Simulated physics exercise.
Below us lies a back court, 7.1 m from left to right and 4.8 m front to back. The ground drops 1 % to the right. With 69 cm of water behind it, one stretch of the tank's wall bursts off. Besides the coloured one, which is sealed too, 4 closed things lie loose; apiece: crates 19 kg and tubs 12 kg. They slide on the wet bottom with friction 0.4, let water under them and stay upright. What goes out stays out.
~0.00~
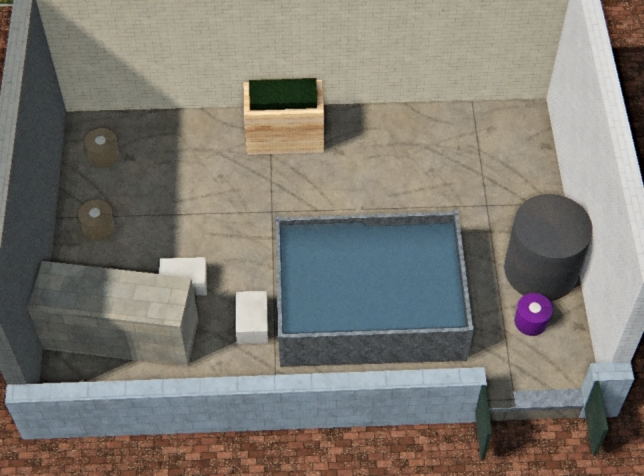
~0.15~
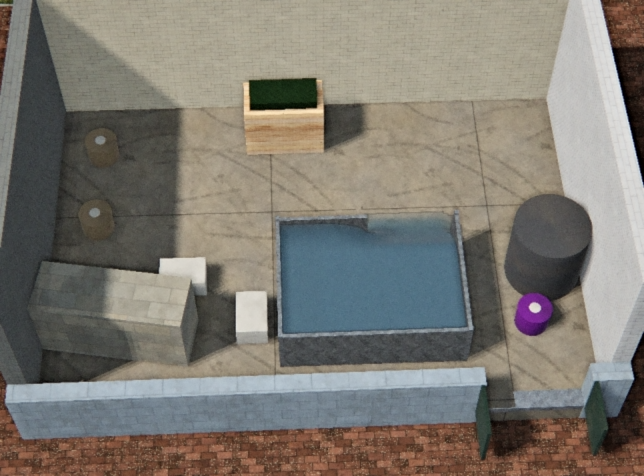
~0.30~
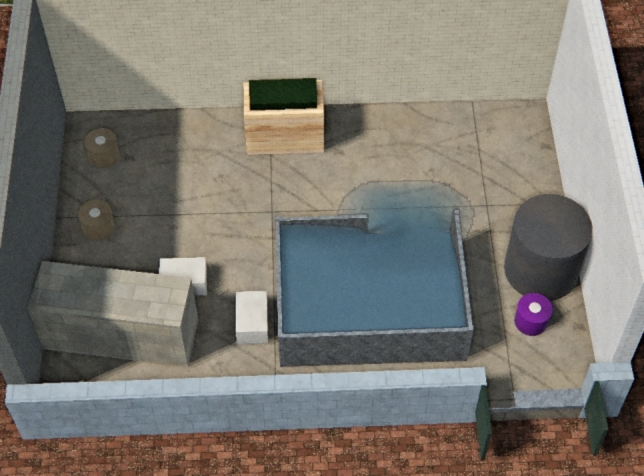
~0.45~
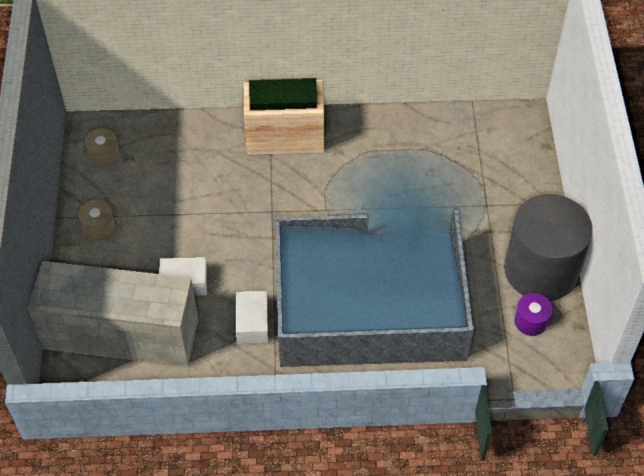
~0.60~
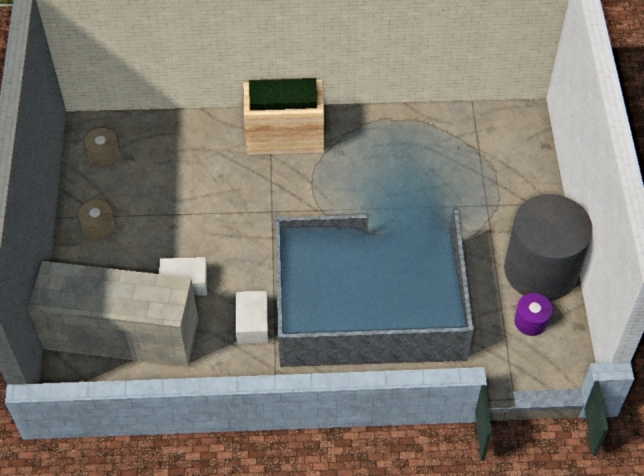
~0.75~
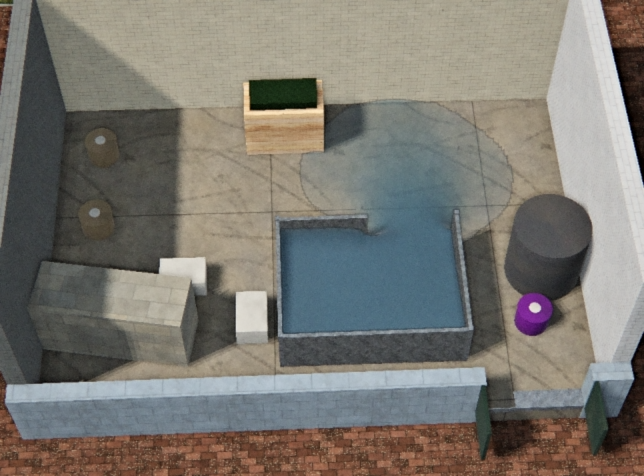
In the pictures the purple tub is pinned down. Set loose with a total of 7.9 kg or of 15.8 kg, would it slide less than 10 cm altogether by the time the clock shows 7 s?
For it, only the larger load is enough.
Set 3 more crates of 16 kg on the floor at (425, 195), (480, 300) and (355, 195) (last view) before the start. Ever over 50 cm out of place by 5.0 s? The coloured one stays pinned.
In turn: Past it, more, past it.
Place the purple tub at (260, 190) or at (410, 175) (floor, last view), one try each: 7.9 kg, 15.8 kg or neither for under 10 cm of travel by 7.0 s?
In turn: Neither is enough; neither holds.
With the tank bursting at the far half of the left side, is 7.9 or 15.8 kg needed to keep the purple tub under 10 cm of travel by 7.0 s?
In that case the smaller load will do.
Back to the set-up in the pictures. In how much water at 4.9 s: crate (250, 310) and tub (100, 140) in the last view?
About 0 and 9 cm.
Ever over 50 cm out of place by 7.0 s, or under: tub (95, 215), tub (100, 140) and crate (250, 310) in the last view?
In that order: More, past it, under.
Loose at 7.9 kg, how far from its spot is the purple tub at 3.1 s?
Roughly 0 cm.
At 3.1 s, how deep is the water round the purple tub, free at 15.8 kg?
About 0 cm.
After 1.4 s the purple tub would be 0 cm from its start with 7.9 kg and 0 cm from its start with 15.8 kg; 0 cm of water round it then.
After 3.1 s the purple tub would be 0 cm from its start with 7.9 kg and 0 cm from its start with 15.8 kg; 0 cm of water round it then.
After 4.9 s the purple tub would be 4 cm from its start with 7.9 kg and 0 cm from its start with 15.8 kg; 3 cm of water round it then.
After 7.0 s the purple tub would be 28 cm from its start with 7.9 kg and 0 cm from its start with 15.8 kg; 4 cm of water round it then.
